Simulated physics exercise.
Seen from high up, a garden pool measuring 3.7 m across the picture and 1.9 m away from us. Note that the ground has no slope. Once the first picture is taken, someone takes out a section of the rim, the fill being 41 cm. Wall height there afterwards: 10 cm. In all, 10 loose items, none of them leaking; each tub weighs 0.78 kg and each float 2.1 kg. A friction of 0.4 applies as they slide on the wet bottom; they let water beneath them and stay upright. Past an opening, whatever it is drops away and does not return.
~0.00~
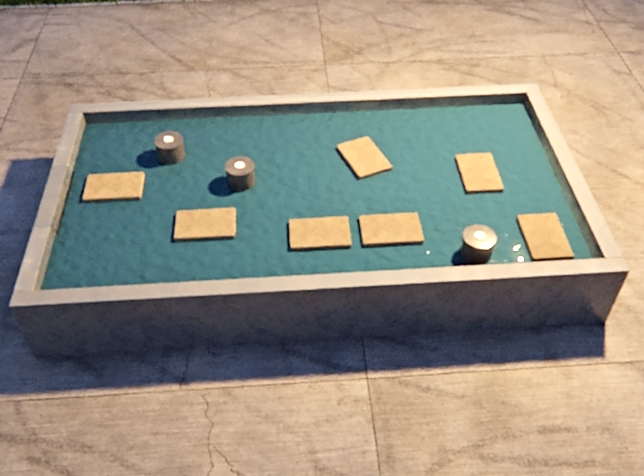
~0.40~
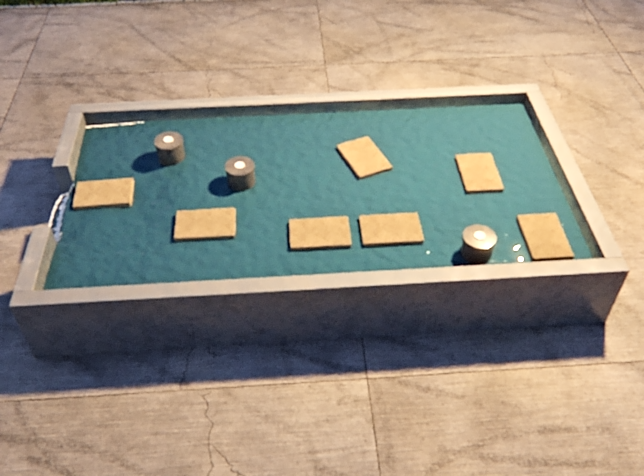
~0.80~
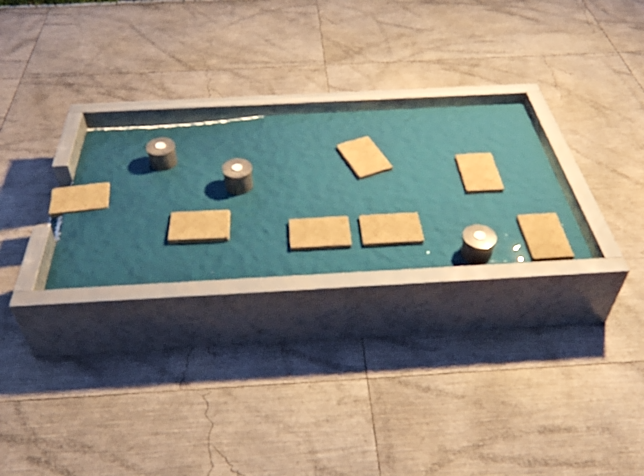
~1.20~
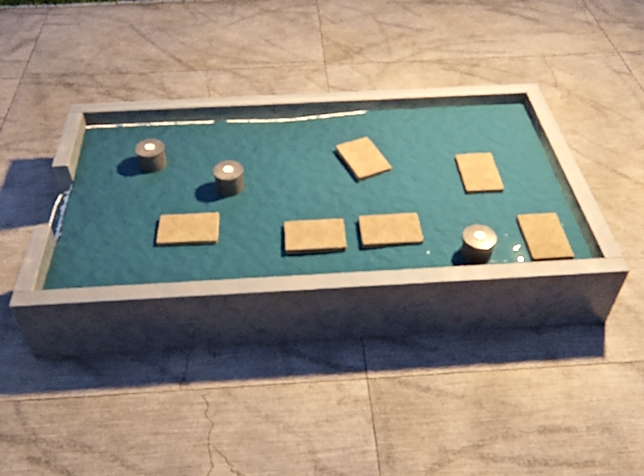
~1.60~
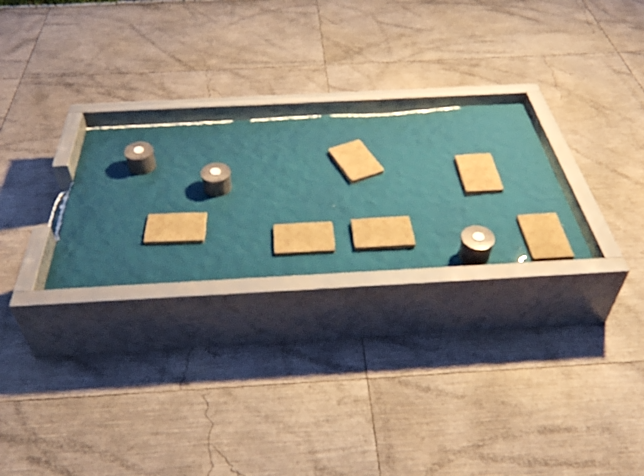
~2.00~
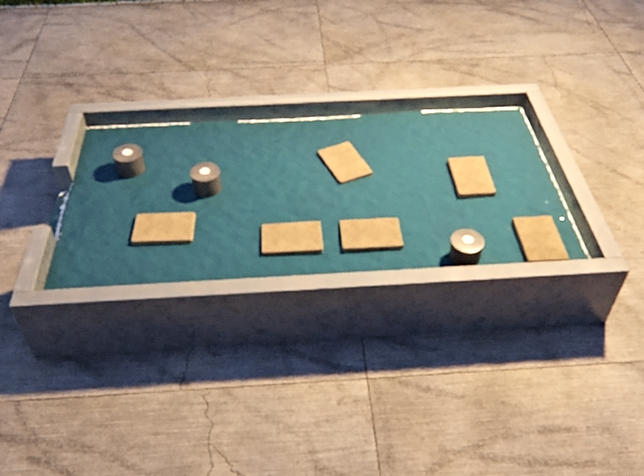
At the start, seven flat tan floats and three round tubs sit on blue-green water in a walled garden pool. A gap opens in the left rim, and the nearest flat float slides through and out of view. The others then drift modestly left, those on the right shifting later and less.
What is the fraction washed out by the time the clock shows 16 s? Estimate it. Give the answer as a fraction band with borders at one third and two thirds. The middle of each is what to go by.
Band: 1/3 up to 2/3.
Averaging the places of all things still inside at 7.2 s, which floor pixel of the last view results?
The centre is close to (357, 255).
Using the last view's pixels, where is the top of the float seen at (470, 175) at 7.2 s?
About (439, 186).
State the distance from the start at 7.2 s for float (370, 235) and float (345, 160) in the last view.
Respectively, 60 cm and 60 cm.
After 3.2 s 1 of 10 are out; 9 afloat.
After 7.2 s 4 of 10 are out; 6 afloat.
After 12.0 s 4 of 10 are out; 6 afloat.
After 16.0 s 4 of 10 are out; 6 afloat.
